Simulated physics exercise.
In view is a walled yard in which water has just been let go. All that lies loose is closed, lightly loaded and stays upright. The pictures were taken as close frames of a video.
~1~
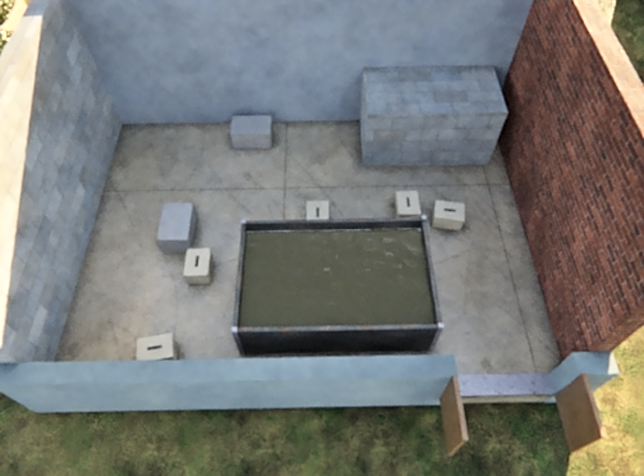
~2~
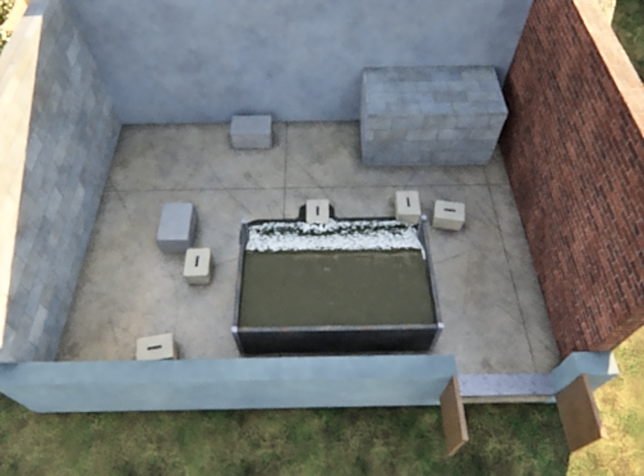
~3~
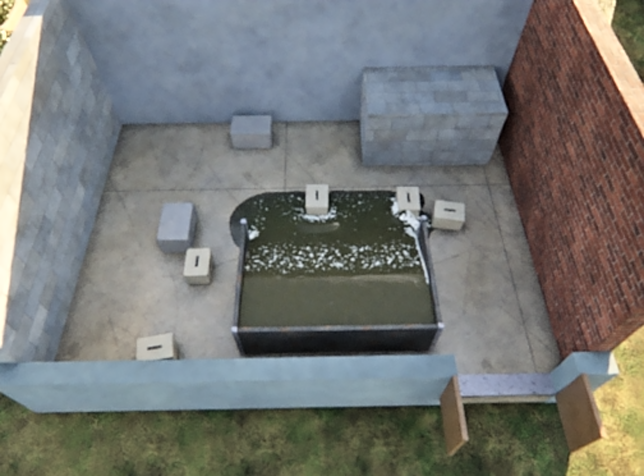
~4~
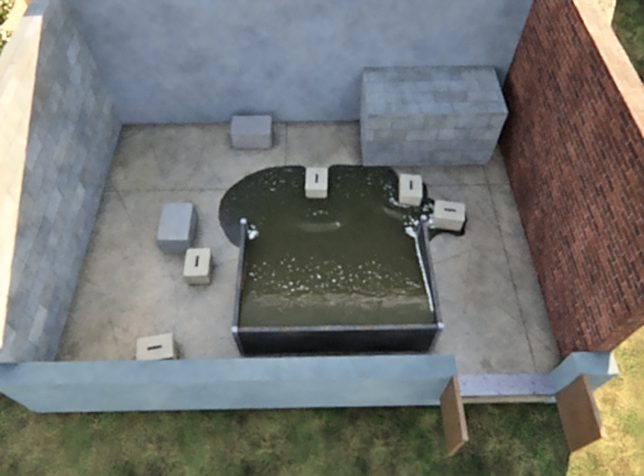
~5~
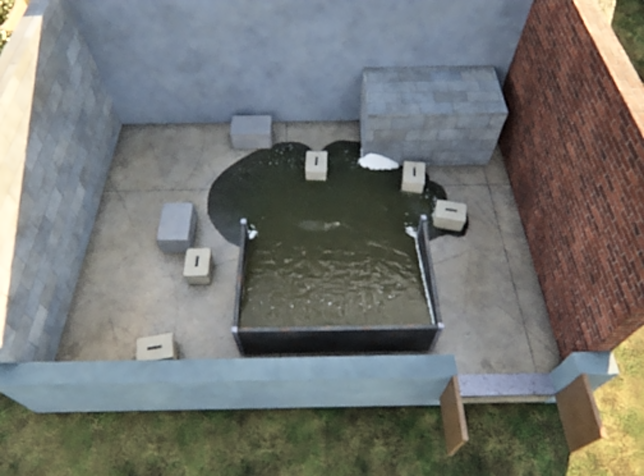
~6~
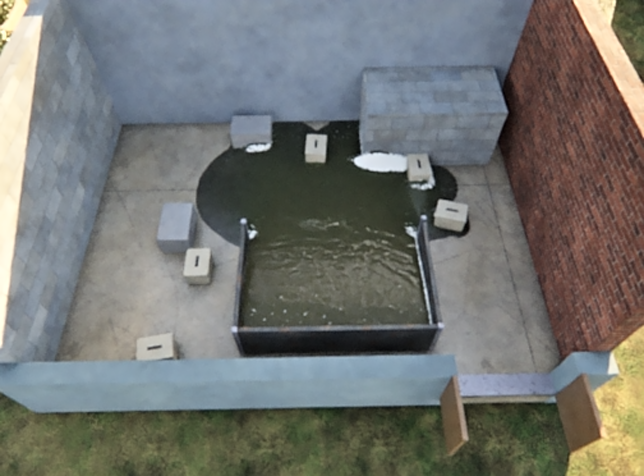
Murky green water sits in a dark-walled tank in a walled yard, then breaks over the tank's far side in a band of white foam. It spreads across the concrete in a dark, rounded pool, nudging two pale boxes toward the back, and reaches the grey blocks and rear wall.
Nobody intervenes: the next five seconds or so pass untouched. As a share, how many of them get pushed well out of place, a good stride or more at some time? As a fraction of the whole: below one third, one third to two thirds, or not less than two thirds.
Looks to me like two in three or more get shifted a long way.
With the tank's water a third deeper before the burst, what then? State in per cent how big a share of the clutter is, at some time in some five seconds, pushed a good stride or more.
Share moved that far: Approx. 90 %.
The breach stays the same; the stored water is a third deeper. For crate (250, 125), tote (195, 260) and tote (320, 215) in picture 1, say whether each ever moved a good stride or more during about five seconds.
In turn: Yes, under that, that far or more.
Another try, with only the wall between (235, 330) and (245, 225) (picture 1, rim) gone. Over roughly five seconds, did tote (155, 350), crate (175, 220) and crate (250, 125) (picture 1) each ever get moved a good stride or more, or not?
Taking them in order, displaced that much, displaced that much, displaced that much.
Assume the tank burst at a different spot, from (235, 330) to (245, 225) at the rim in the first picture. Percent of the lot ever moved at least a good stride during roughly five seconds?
I'd guess around 60 percent of them.
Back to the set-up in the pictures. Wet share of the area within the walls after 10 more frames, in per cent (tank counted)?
I'd say around 60 in a hundred.
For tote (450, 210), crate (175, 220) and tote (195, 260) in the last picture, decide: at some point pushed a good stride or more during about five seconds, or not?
Sequence check gives past that mark, next past that mark, finally below that mark.
A moment on, 2 of 7 are well off their spots; 2 afloat.
Next, 3 of 7 are well off their spots; 2 afloat.
Later, 3 of 7 are well off their spots; 2 afloat.
In the end, 6 of 7 are well off their spots, and 6 have been at some point; 3 afloat.
